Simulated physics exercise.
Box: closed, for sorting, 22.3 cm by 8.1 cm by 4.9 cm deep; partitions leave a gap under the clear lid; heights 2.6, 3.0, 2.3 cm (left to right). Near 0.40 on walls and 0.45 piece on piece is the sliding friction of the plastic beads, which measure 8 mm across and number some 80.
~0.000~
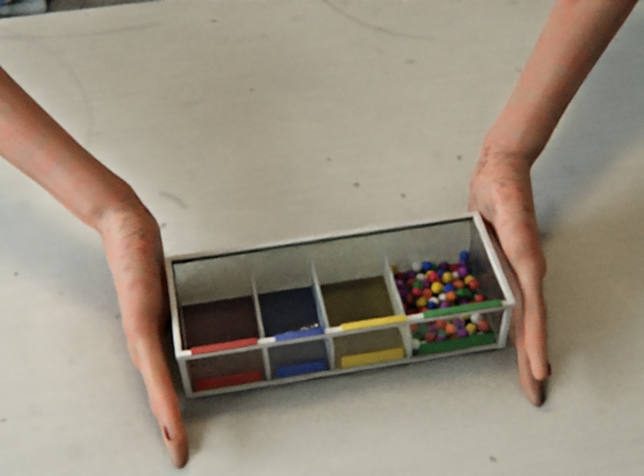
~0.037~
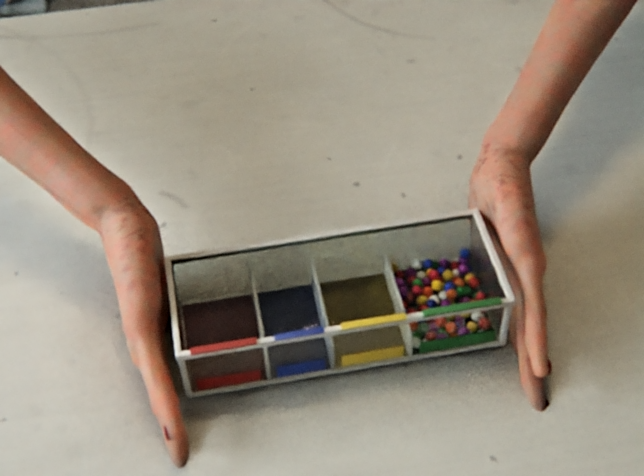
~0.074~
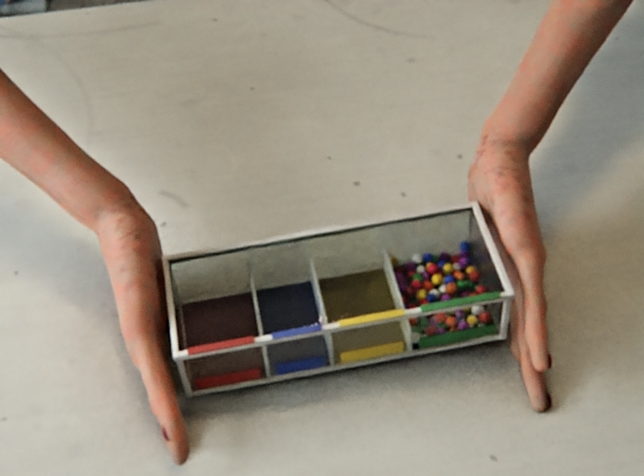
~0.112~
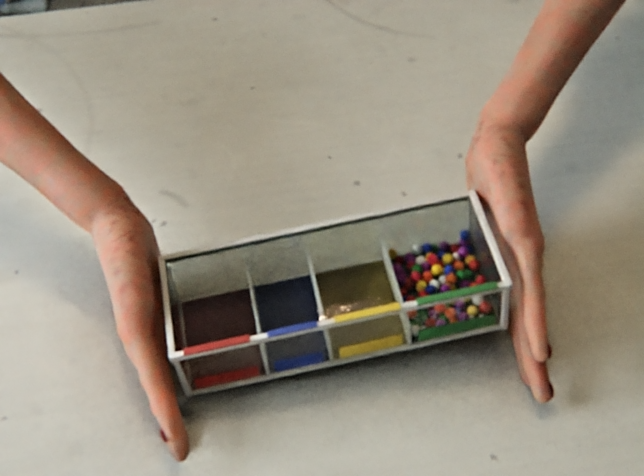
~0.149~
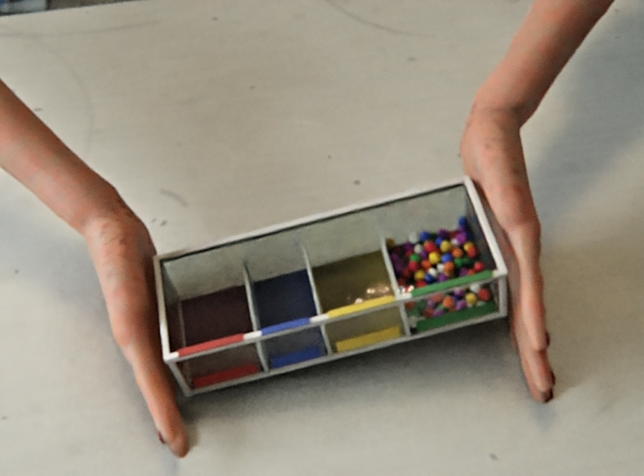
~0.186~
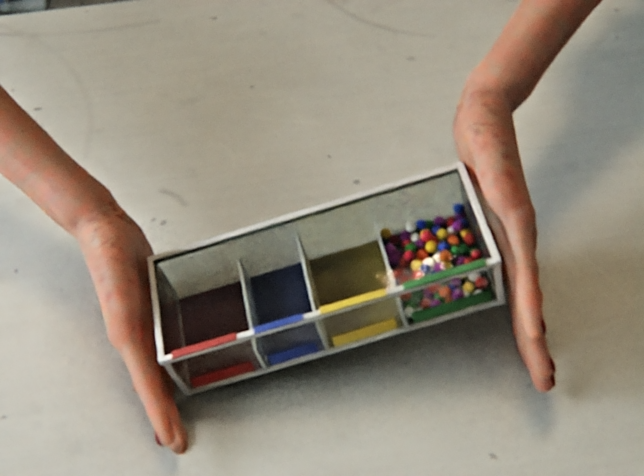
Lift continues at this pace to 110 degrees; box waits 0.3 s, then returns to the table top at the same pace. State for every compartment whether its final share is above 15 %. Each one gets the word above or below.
Results: Red above; blue below; green below; yellow below.
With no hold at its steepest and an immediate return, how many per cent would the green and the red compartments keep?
You'd end up with green at 0 per cent and red at 95 per cent.
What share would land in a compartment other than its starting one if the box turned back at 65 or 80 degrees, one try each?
Close to 5 in a hundred first, and 50 in a hundred second.
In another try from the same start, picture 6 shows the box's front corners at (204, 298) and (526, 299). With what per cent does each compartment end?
Final per cent - red: 0; blue: 0; green: 100; yellow: 0.
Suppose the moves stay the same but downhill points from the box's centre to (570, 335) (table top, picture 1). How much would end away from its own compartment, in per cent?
Something like 0 in a hundred.
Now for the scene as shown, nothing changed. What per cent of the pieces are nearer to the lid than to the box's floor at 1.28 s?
Estimate: Near 100 per cent.
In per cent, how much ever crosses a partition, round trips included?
Around 100 percent.
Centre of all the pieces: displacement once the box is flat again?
Displacement: Near 16.5 cm.
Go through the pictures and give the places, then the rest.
In the first picture, box tilt 0 degrees, front corners at (182, 354) and (508, 302); green 100 %.
In the second picture, box tilt 1 degrees, front corners at (182, 354) and (508, 300).
In the third picture, box tilt 2 degrees, front corners at (179, 354) and (507, 293).
In the fourth picture, box tilt 6 degrees, front corners at (176, 354) and (505, 283), lowest corner left front.
In the fifth picture, box tilt 9 degrees, front corners at (170, 356) and (500, 271), lowest corner left front.
In the sixth picture, box tilt 13 degrees, front corners at (165, 358) and (494, 260), lowest corner left front; green 100 %. The box's pace is about 105 degrees a second.
Then, at 1.28 s, tilt 110 degrees; red 55 %, blue 20 %, yellow 25 %.
After 2.01 s, tilt 58 degrees; red 100 %.
After 2.77 s, tilt 0 degrees; red 100 %.
In the end, at 3.3 s, red 100 %, blue 0 %, green 0 %, yellow 0 %.
